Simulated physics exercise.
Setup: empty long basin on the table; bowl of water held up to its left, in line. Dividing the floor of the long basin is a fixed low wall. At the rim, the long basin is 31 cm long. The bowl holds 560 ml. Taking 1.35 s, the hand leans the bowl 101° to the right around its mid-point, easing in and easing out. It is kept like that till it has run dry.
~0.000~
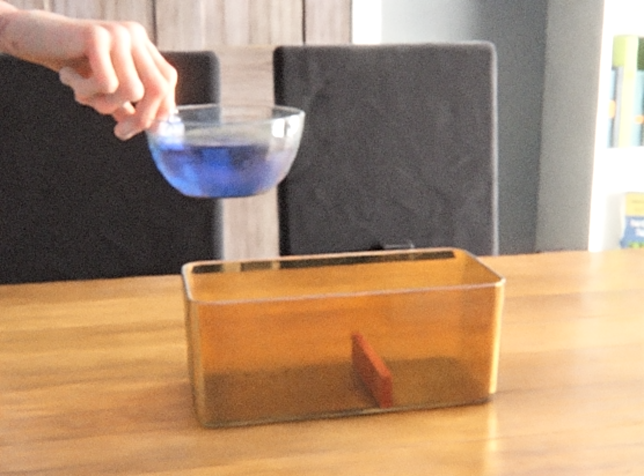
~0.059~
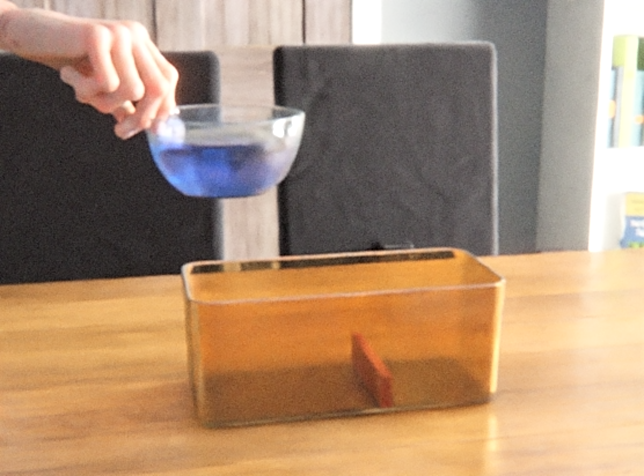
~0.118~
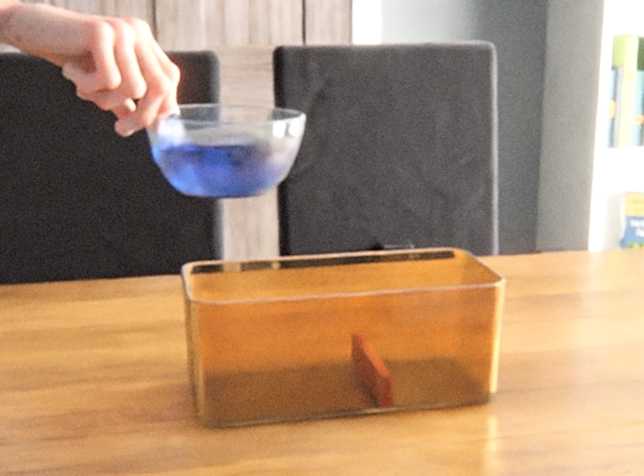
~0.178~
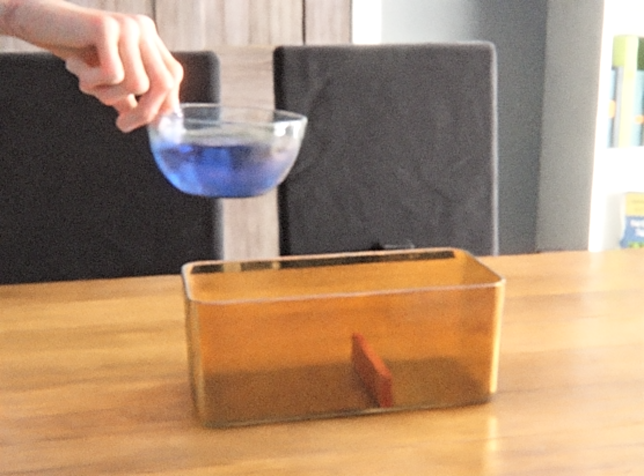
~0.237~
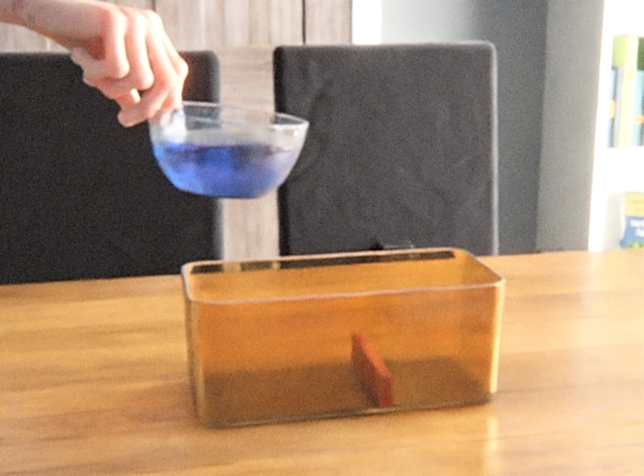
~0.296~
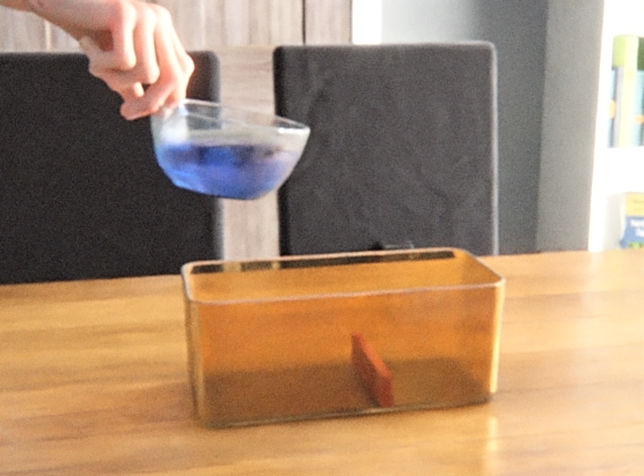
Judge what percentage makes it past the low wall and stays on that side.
Some 40 per cent makes it over and stays.
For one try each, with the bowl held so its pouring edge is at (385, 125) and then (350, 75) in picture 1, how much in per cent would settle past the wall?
First 85, then 85 per cent.
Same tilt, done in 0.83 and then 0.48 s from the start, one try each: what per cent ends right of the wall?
25 per cent first, 20 per cent second.
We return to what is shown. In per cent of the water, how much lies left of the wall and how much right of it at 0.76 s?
Left: Around 10. Right: Around 2.
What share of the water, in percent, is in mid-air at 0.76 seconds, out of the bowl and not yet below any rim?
Estimate: About 28 % of all of it.
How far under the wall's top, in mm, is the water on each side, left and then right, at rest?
It's around 20 mm on the left side and around 20 mm on the right side.
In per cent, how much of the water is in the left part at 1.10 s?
Roughly 46 per cent.
Then, 0.76 s in, the tilt is 61° and 59 per cent is still to pour, 10 is left of the wall and 2 right of it.
Then, 1.10 s in, the tilt is 93° and 6 per cent is still to pour, 46 is left of the wall and 39 right of it.
Then, 1.46 s in, the tilt is 101° and 0 per cent is still to pour, 59 is left of the wall and 40 right of it.
Then, 1.85 s in, the tilt is 101° and 0 per cent is still to pour, 59 is left of the wall and 40 right of it.
Finally, 59 per cent lies left of the wall, 40 right of it and 1 outside.
